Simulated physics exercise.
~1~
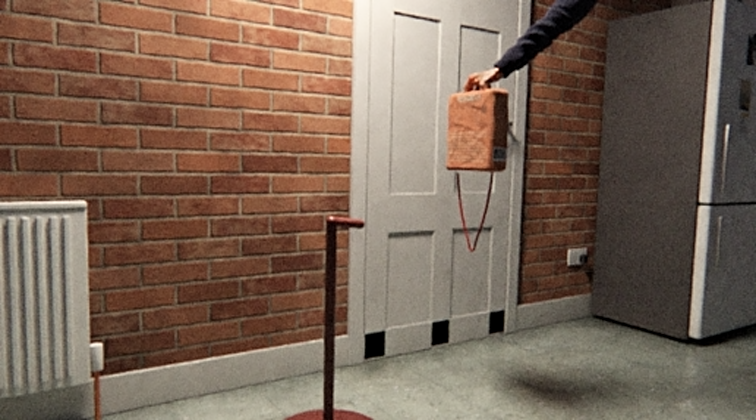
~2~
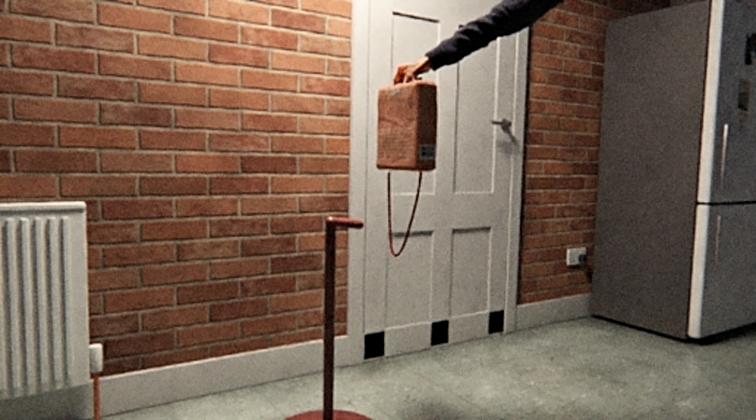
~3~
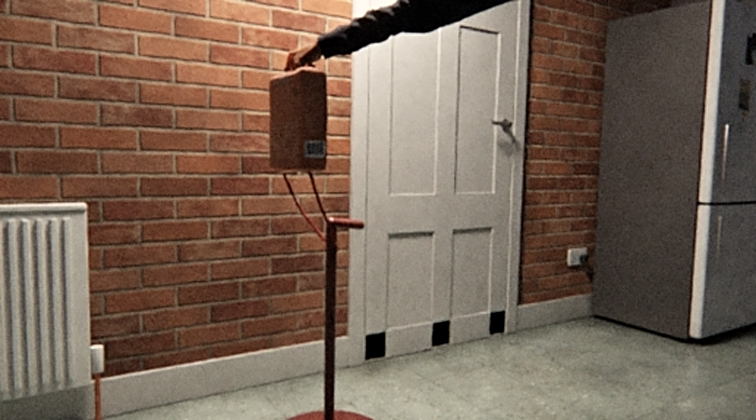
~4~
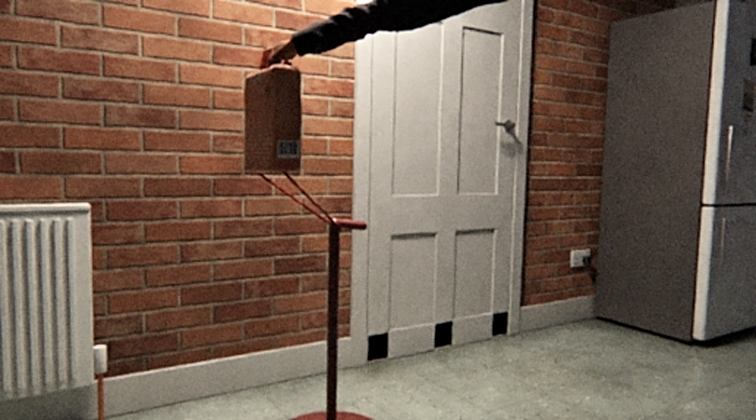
The video shows a hand carrying an upright orange bag leftward above a dark red post with a sideways hook, its cord loop dangling beneath. The loop catches on the hook as the bag passes, and the bag ends held left of the post with the cord pulled tight.
